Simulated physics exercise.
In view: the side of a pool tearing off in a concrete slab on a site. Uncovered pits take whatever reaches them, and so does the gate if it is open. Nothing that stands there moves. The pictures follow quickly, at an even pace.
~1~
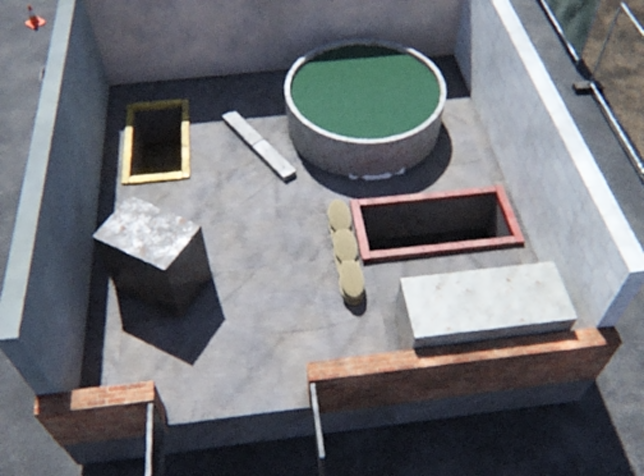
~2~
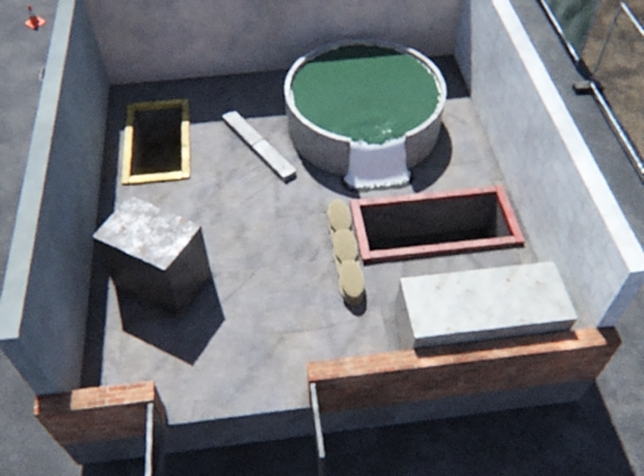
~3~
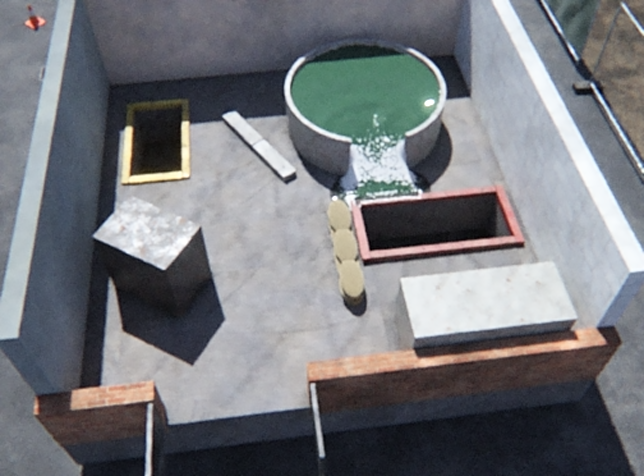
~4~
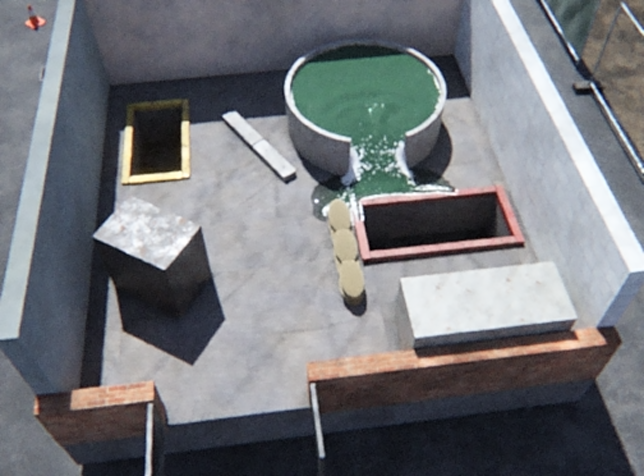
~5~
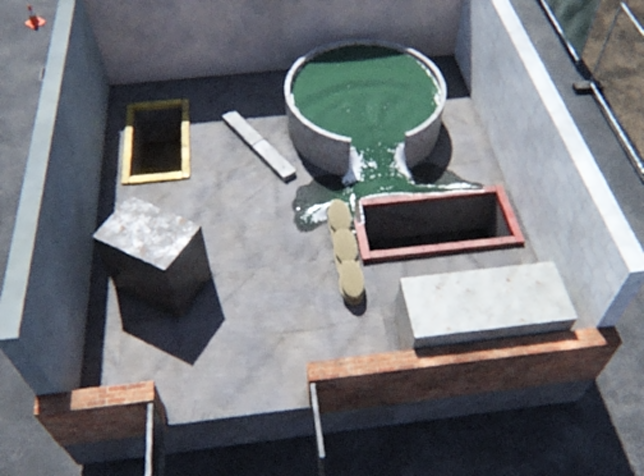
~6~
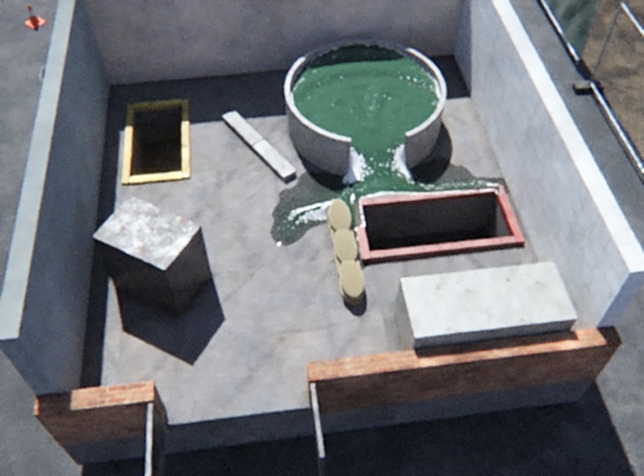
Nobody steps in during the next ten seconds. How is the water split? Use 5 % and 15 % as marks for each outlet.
One by one: The gate takes not even 5 %; the red pit takes above 15 %; the yellow pit takes not even 5 %.
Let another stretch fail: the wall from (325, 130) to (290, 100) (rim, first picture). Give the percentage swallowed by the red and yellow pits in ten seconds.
In per cent: Red 0, yellow 15.
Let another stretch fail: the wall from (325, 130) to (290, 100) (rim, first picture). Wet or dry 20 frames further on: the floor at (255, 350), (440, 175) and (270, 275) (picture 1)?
As listed: Covered, clear, wet.
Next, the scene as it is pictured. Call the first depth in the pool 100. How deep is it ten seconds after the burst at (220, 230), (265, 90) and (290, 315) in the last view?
Roughly 2, 4 and 2 per cent, in turn.
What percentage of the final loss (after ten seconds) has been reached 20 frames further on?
Some 65 per cent.
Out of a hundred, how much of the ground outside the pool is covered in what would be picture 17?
Near 30 in a hundred.
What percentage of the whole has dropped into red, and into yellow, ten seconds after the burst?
Roughly 44 per cent, then 0 per cent.
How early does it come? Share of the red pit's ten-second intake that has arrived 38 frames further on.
I make it 90 per cent.
A moment on, water covers 15 % of the floor; the gate 0 %, the red pit 12 %, the yellow pit 0 %.
Next, water covers 30 % of the floor; the gate 0 %, the red pit 22 %, the yellow pit 0 %.
Then, water covers 50 % of the floor; the gate 0 %, the red pit 31 %, the yellow pit 0 %.
Later, water covers 65 % of the floor; the gate 0 %, the red pit 40 %, the yellow pit 0 %.
In the end, water covers 85 % of the floor; the gate 1 %, the red pit 45 %, the yellow pit 0 %.
